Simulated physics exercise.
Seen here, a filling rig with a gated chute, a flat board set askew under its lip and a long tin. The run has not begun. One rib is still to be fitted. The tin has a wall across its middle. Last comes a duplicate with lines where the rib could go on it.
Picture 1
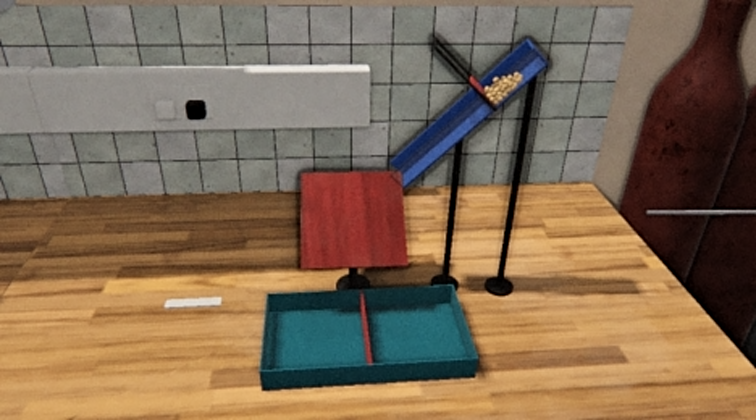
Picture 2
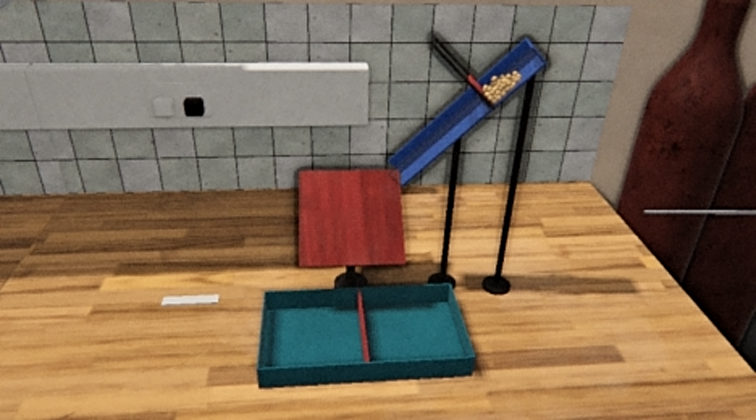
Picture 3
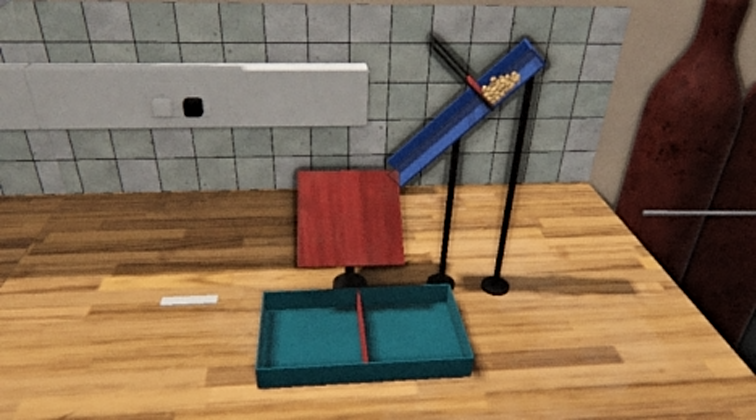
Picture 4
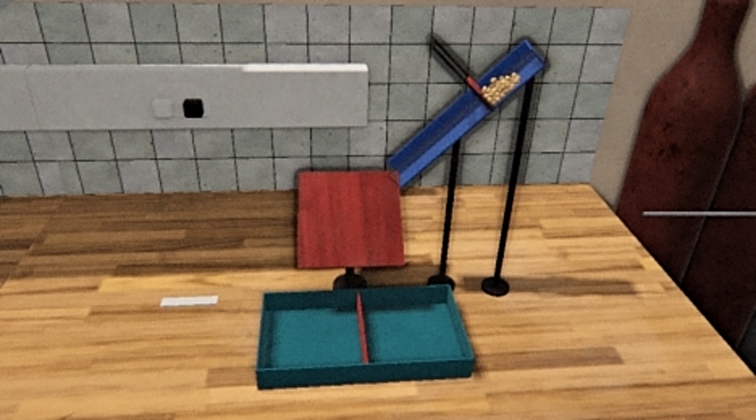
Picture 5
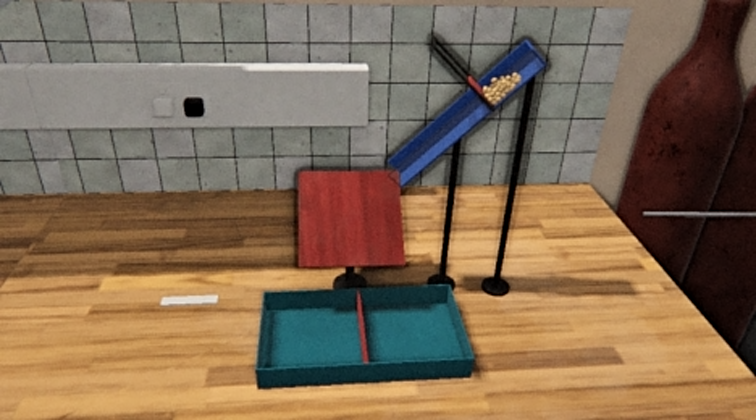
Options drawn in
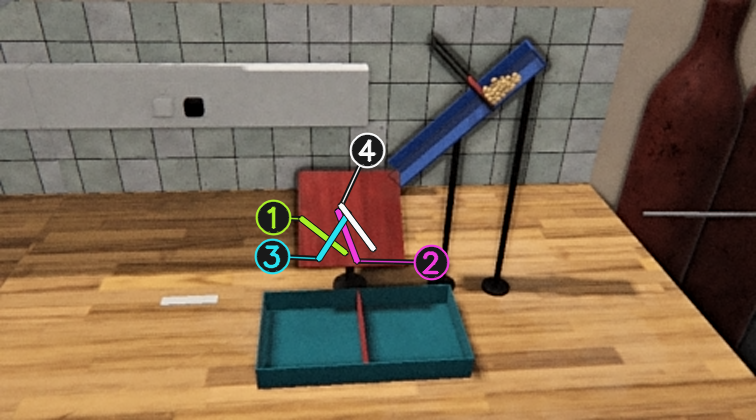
Dried chickpeas resting behind a closed gate in a sloping blue chute, above a tilted red board and a divided teal tin.
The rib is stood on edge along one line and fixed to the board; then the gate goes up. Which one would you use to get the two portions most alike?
The answer is line 1.
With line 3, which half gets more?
Left.
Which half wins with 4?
The right half.
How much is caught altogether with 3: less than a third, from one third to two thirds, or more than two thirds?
Line 3 gives more than two thirds.
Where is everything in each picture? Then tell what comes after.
Load behind the gate at (499, 89), dried chickpeas; lip of the chute at (404, 182), sloping fairly steeply, in the first frame.
Middle of the board at (351, 216), tilted fairly steeply; middle of its low edge at (353, 265); of its high edge at (349, 170), in the second frame.
Front corners of the tin at (256, 369) and (473, 357); front end of its middle wall at (367, 363); gate still shut at (473, 84), in the third frame.
Middle of the load at (497, 89); lip at (401, 181), in the fourth frame.
Middle of the load at (498, 89); lip at (401, 181), in the fifth frame.
On the marked copy, line 1 from (301, 218) to (345, 252); line 2 from (338, 211) to (357, 261); line 3 from (348, 213) to (319, 258); line 4 from (341, 205) to (373, 248).
With 1, of what is caught, about two thirds in the left half, about a third in the right.
With 2, of what is caught, a small part in the left half, nearly all in the right.
With 3, of what is caught, most in the left half, a small part in the right.
With 4, of what is caught, a small part in the left half, nearly all in the right.
